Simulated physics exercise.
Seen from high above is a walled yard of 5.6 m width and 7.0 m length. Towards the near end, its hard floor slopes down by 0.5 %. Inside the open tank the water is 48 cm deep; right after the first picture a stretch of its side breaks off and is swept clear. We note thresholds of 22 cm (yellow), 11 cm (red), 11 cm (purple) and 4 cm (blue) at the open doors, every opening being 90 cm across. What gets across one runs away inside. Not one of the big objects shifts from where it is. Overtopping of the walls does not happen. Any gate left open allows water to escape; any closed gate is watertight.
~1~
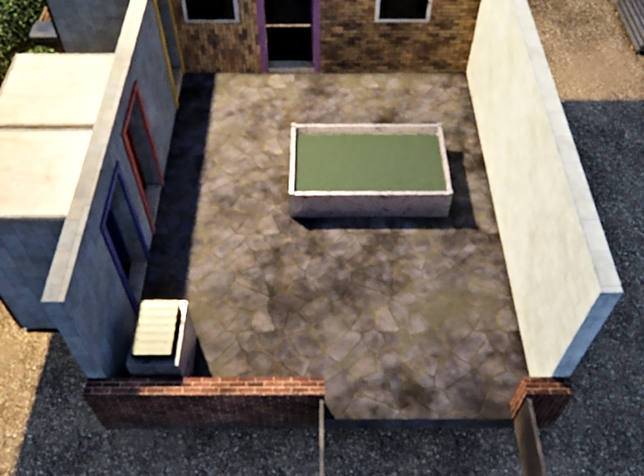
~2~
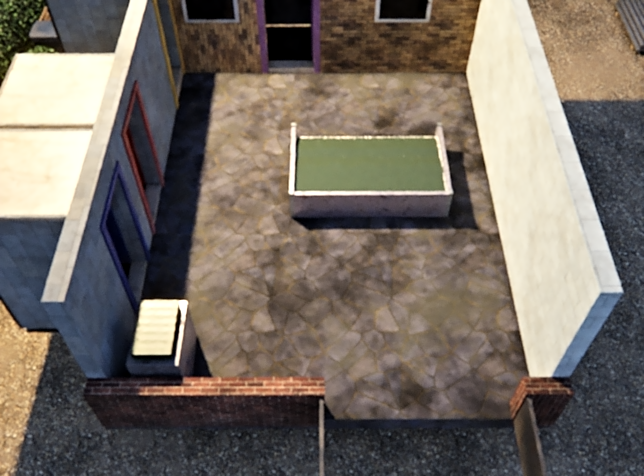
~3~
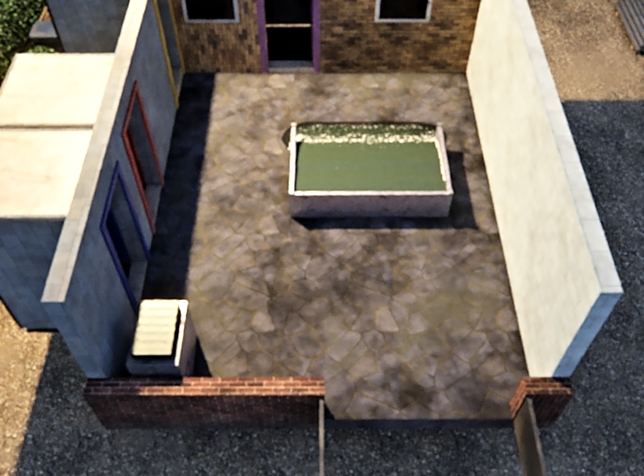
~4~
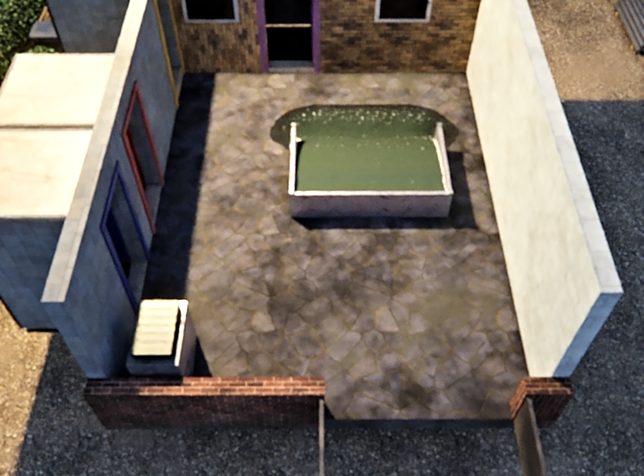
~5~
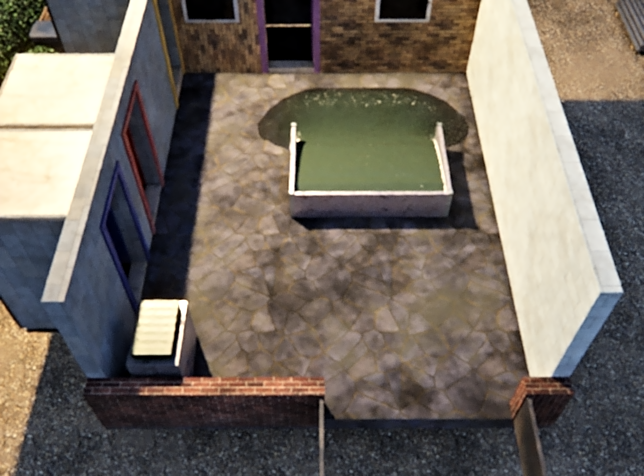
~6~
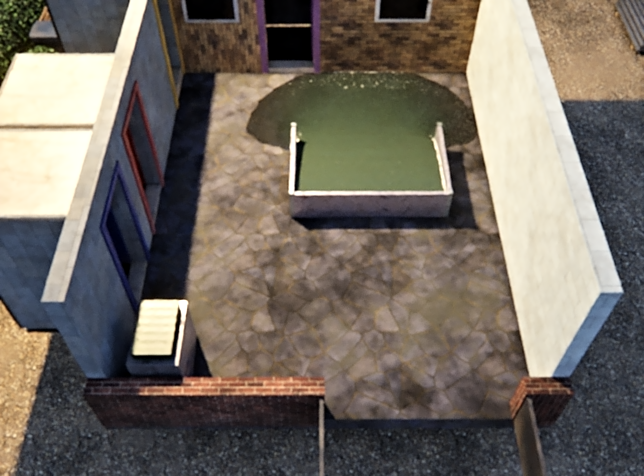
A walled yard with a mottled stone floor is seen from high above, the view staying still. An open pale-walled tank of green water sits towards the far brick wall, with a purple-edged doorway behind, red and blue openings at left, and a small whitish box near the low brick wall. The tank's far side disappears, and green water pours out behind it, spreading across the paving in a widening rounded pool.
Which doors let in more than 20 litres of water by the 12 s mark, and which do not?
By then, the yellow door does not, the red door does not, the purple door lets in more than that, the blue door does not.
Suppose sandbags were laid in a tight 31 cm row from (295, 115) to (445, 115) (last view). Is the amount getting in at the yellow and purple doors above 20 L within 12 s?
Yellow within the limit, purple within the limit.
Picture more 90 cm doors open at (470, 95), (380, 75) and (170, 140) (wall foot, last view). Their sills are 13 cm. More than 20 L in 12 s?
The first one exceeds it, the second one exceeds it, and the third one doesn't reach it.
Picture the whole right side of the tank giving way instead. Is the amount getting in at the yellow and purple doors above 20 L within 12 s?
At yellow the amount is beneath the mark, while at purple it is beneath the mark.
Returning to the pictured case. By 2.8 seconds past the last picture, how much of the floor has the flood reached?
Covered: Roughly 35 %.
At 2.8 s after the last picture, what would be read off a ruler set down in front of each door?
Centimetres: Yellow 21 / red 1 / purple 12 / blue 0.
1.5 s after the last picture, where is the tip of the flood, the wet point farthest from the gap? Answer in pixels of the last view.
Roughly at pixel (184, 76).
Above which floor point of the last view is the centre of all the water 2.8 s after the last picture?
About (352, 120).
Then, 0.7 s after the last picture water covers 25 % of the floor and is deepest (34 cm) near (358, 81); yellow door not reached, red door not reached, purple door 20 cm at the sill, 7 L in, blue door not reached.
Then, 1.5 s after the last picture water covers 25 % of the floor and is deepest (34 cm) near (458, 75); yellow door not reached, red door not reached, purple door 21 cm at the sill, 38 L in, blue door not reached.
Then, 2.8 s after the last picture water covers 35 % of the floor and is deepest (22 cm) near (183, 82); yellow door 21 cm at the sill, 2 L in, red door not reached, purple door 12 cm at the sill, 62 L in, blue door not reached.
Then, 6.3 s after the last picture water covers 80 % of the floor and is deepest (12 cm) near (122, 402); yellow door 8 cm at the sill, 2 L in, red door 6 cm at the sill, 0 L in, purple door 5 cm at the sill, 63 L in, blue door 3 cm at the sill, 0 L in.
Then, 11.3 s after the last picture water covers 90 % of the floor and is deepest (10 cm) near (467, 75); yellow door 4 cm at the sill, 2 L in, red door 3 cm at the sill, 0 L in, purple door 4 cm at the sill, 63 L in, blue door 6 cm at the sill, 6 L in.
